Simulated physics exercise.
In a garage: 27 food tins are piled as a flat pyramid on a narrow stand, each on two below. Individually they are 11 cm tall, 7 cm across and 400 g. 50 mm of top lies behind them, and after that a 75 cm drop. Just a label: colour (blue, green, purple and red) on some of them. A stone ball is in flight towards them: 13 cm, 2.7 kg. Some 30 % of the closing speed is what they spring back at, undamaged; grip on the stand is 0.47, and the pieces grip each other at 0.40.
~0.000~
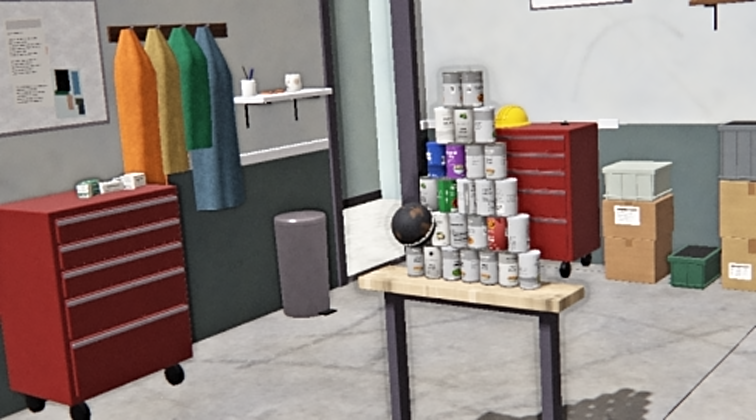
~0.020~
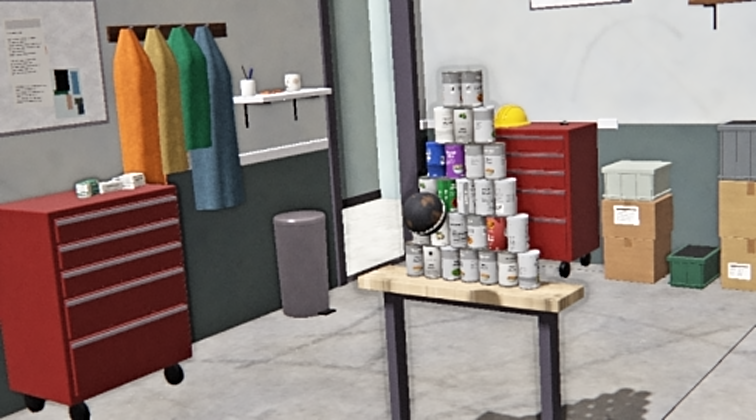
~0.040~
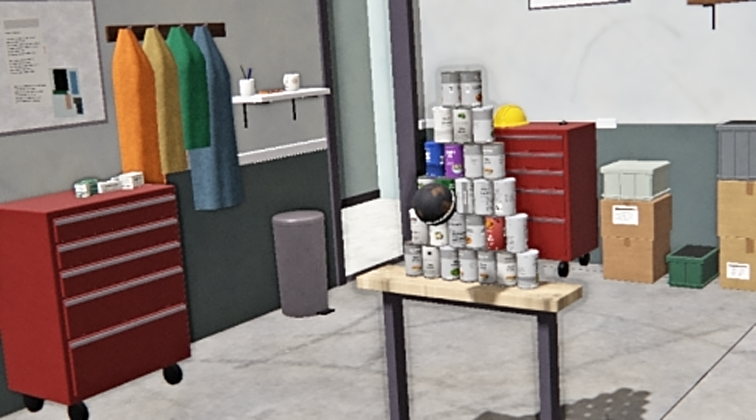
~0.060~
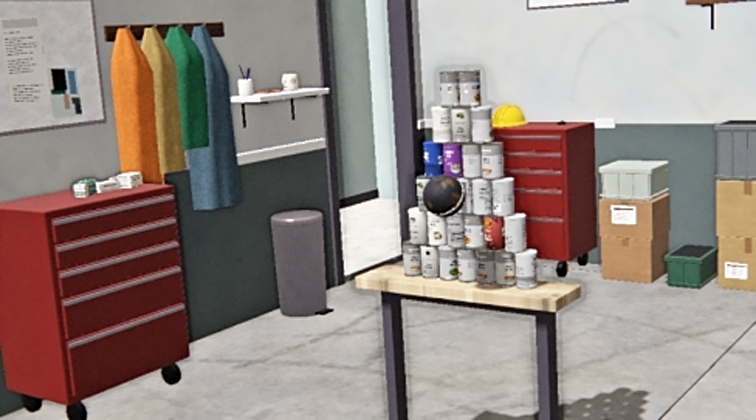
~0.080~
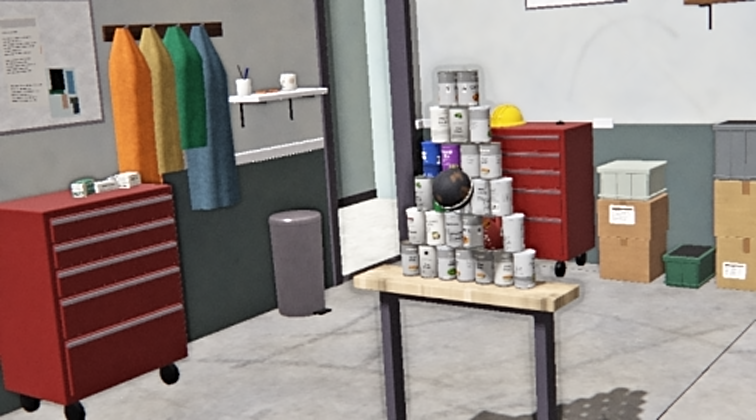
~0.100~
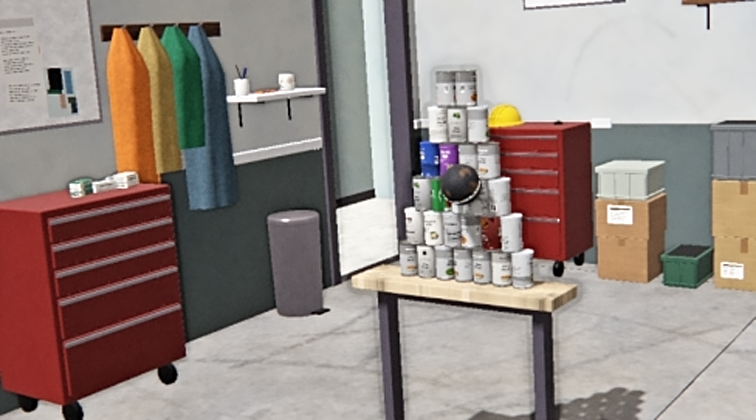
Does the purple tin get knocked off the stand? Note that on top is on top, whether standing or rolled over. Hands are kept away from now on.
Yes: Oh, that one is a goner.
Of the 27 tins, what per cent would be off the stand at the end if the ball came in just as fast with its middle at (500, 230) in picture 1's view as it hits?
With that change, 30 in a hundred.
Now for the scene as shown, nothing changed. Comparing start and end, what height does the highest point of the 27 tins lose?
The top ends up some 22 cm lower.
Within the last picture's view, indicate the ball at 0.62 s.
(598, 407), roughly.
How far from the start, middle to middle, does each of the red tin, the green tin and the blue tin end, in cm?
So red shifts 110 cm, green shifts 0 cm and blue shifts 0 cm.
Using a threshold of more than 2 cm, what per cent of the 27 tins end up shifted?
50 in a hundred end up shifted.
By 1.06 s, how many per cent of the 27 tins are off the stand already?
50 per cent.
After 0.32 s, ball still moving; none of the 27 tins off the stand, 13 disturbed; purple tin 9° from how it stood; red tin 72° from how it stood, 8 cm lower.
After 0.62 s, ball still moving; 8 of the 27 tins off the stand; purple tin upside down; red tin on its side.
After 1.06 s, ball still moving; 14 of the 27 tins off the stand; purple tin 74° from how it stood, 1.03 m lower; red tin on its side.
In the end (1.3 s), ball rolling away; 14 of the 27 tins off the stand; purple tin on its side; red tin on its side; green tin unmoved. From the last view, middles, purple tin near (509, 412).
